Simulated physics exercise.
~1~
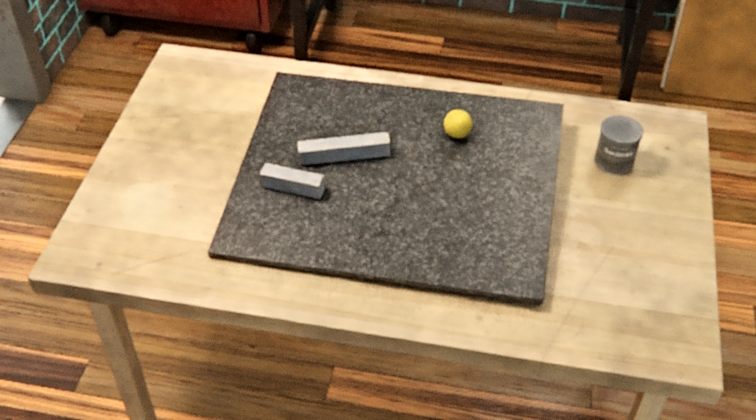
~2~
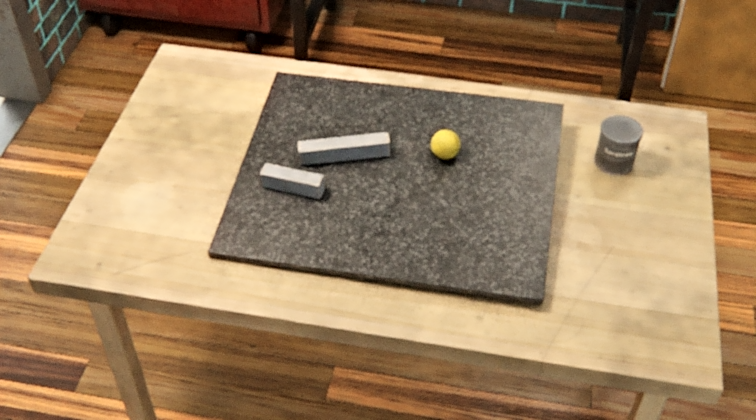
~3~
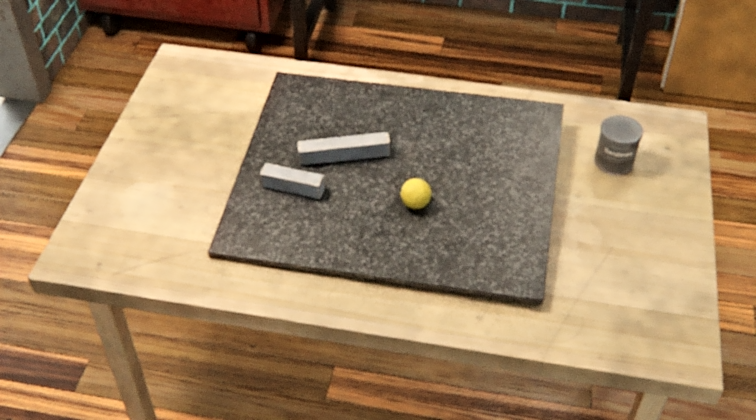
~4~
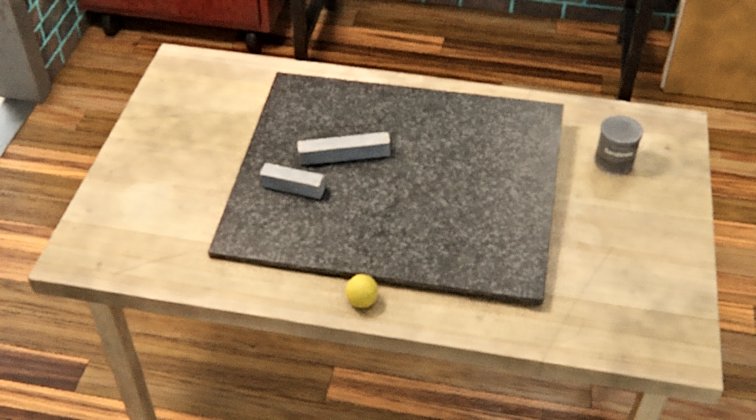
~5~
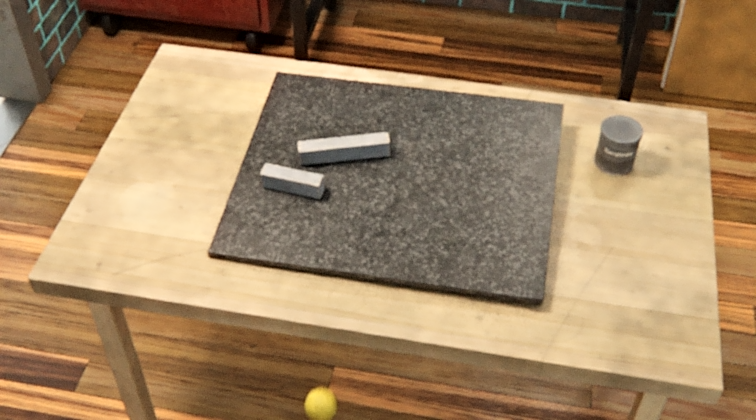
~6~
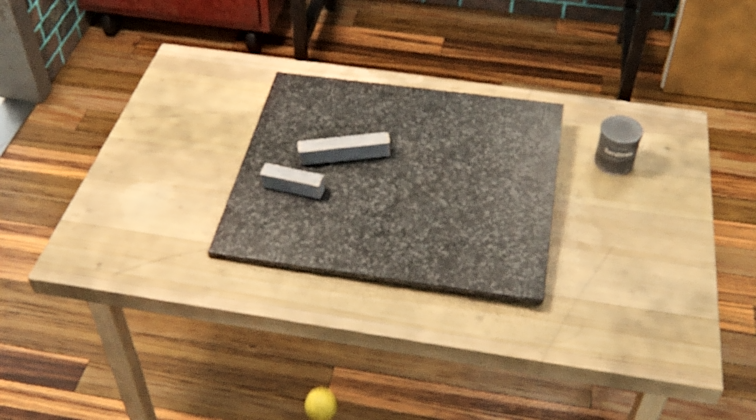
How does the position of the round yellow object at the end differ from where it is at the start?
At the start it is on the upper right part of the dark board, but at the end it is off the board and past the near edge of the table, lower and farther left in view.
A small round yellow object sits near the upper right of a dark speckled board, set askew on a pale wooden table in a room with a plank floor, seen from above. Two light grey bars lie on the left part of the board, and a grey tin stands on the table to the right. The yellow object moves toward the viewer and slightly left, passing to the right of the bars. It crosses the board's near edge, then goes beyond the table's front. It ends below the tabletop, at rest against the view of the floor, while the bars and tin stay put.
